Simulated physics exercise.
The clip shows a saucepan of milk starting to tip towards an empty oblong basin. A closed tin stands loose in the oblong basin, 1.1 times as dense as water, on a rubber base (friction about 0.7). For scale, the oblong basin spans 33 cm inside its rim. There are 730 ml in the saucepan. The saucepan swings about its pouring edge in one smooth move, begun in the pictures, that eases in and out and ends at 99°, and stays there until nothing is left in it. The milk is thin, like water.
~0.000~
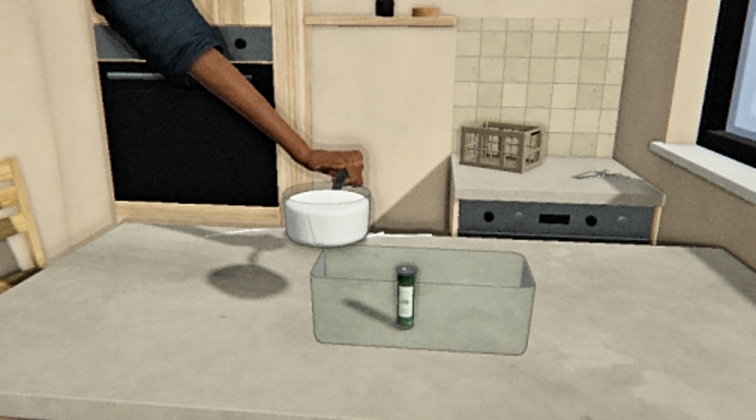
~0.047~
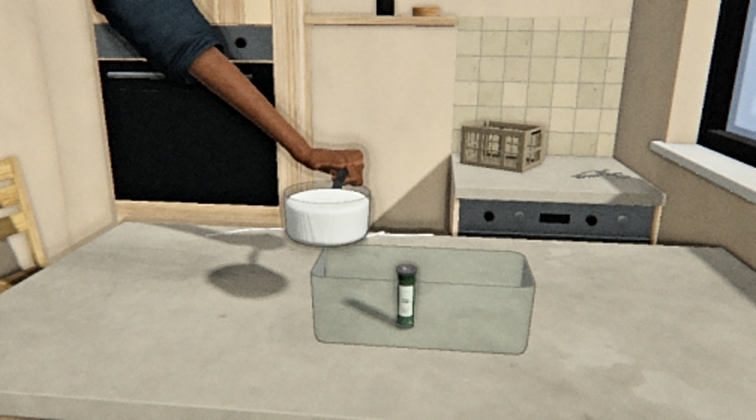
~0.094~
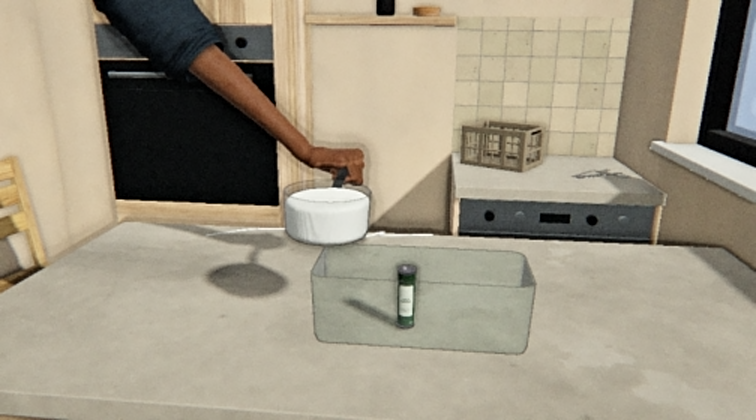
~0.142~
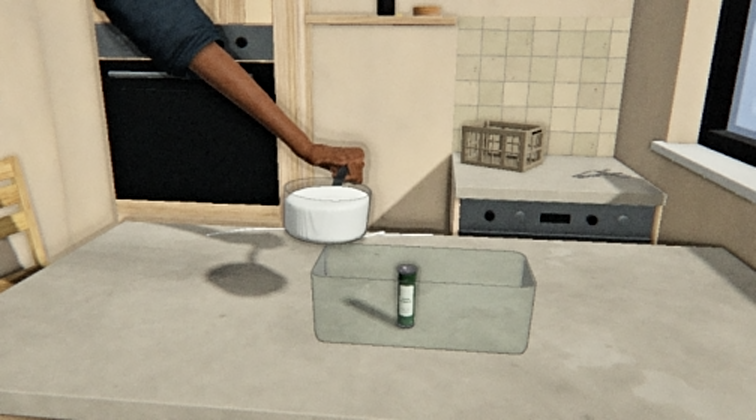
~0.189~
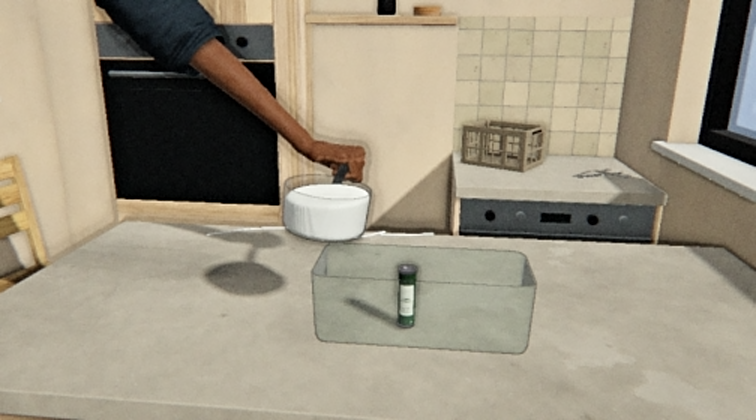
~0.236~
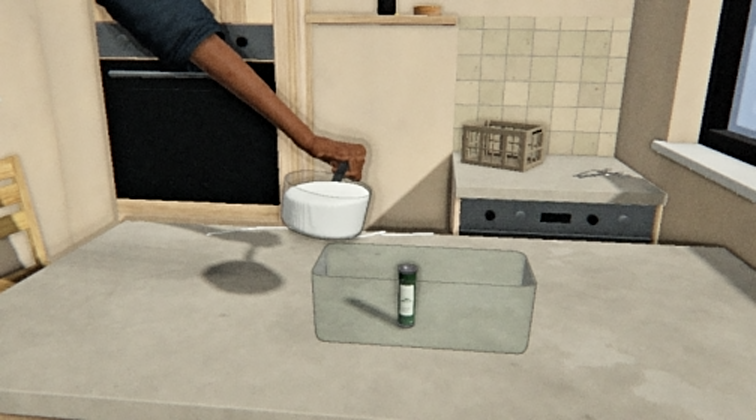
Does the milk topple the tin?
It remains upright.
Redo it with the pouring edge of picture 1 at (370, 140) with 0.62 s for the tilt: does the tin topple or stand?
Then it goes over.
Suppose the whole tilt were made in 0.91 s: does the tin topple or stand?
Then it keeps standing.
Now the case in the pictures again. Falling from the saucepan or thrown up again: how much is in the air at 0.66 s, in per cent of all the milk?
Some 28 per cent.
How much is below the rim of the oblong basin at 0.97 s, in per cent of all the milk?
Some 70 per cent.
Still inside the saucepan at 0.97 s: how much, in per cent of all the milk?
About 14 per cent.
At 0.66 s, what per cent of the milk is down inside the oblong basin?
Some 7 per cent.
By 0.66 s the tilt is 61° and 65 per cent is still to pour; the tin stands where it began.
By 0.97 s the tilt is 93° and 13 per cent is still to pour; the tin stands where it began.
By 1.29 s the tilt is 99° and 1 per cent is still to pour; the tin stands where it began.
By 1.64 s the tilt is 99° and 0 per cent is still to pour; the tin stands where it began.
At rest the tin stands where it began.
